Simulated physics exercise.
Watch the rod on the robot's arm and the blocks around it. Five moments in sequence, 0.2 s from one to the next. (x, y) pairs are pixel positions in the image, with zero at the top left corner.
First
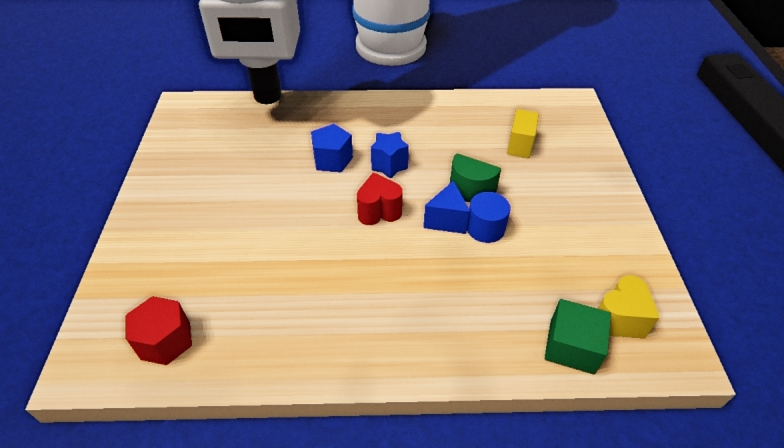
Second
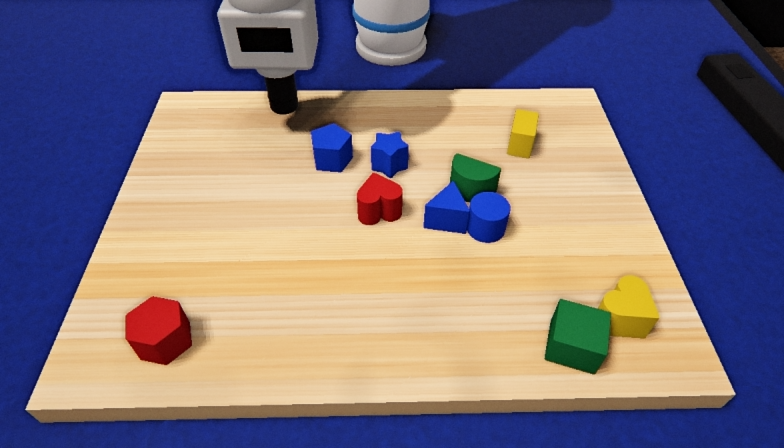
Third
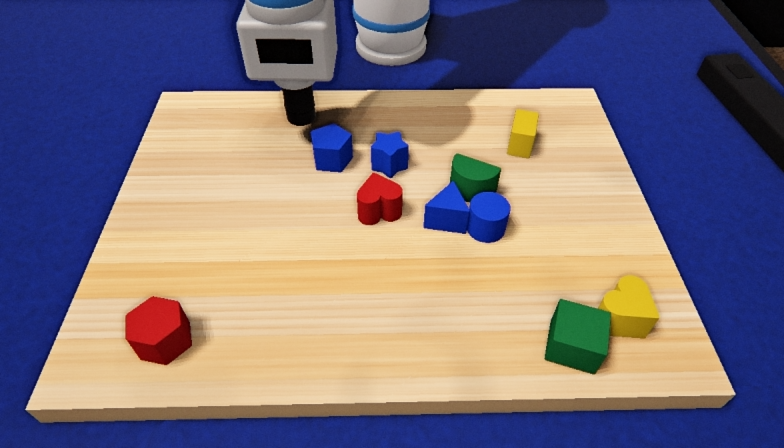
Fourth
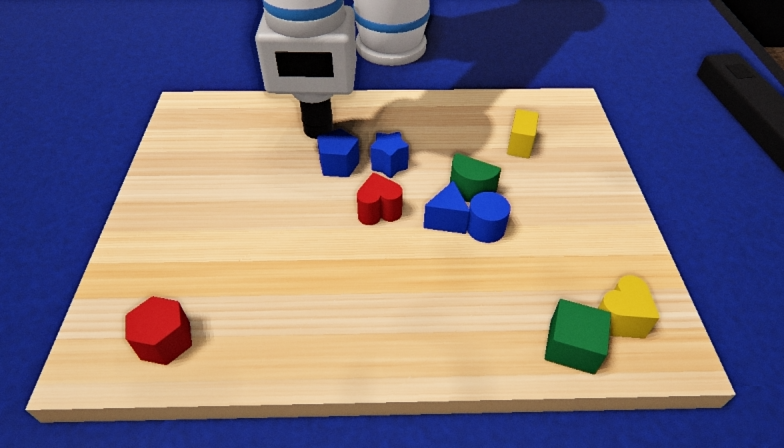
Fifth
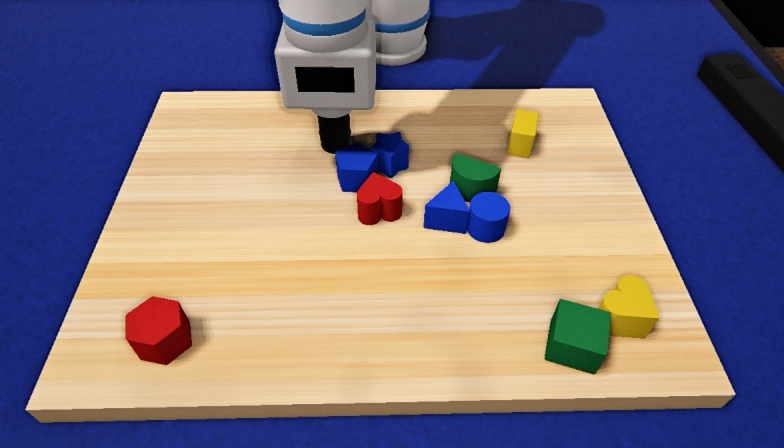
Robot arm moving its black rod toward the viewer and right, nudging a blue pentagon block beside a blue star and red heart.
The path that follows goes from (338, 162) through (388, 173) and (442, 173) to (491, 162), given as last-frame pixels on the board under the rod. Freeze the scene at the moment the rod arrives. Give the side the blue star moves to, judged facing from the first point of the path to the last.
Side: Left.
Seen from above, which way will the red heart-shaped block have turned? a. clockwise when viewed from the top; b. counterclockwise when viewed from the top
Correct choice: A.
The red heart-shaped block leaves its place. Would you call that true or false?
True - the claim holds.
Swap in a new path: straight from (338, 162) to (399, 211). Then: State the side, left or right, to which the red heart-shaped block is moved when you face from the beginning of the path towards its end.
It's pushed right.
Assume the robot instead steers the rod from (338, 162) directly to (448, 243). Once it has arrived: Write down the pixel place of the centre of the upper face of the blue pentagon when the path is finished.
Located at (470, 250).
The first path, step by step. One third of the way, rod at (389, 156); blue pentagon at (384, 173), turned 40° clockwise; red heart-shaped block at (389, 201), turned 35° clockwise; blue star at (414, 140), turned 45° anticlockwise.
Two thirds of the way, rod at (444, 156); blue pentagon at (384, 173), turned 40° clockwise; red heart-shaped block at (389, 201), turned 35° clockwise; blue star at (447, 131), turned 95° anticlockwise; green half-round block at (478, 168).
At the end, rod at (495, 145); blue pentagon at (384, 173), turned 40° clockwise; red heart-shaped block at (389, 201), turned 35° clockwise; blue star at (454, 128), turned 130° anticlockwise; green half-round block at (492, 169), turned 55° clockwise.
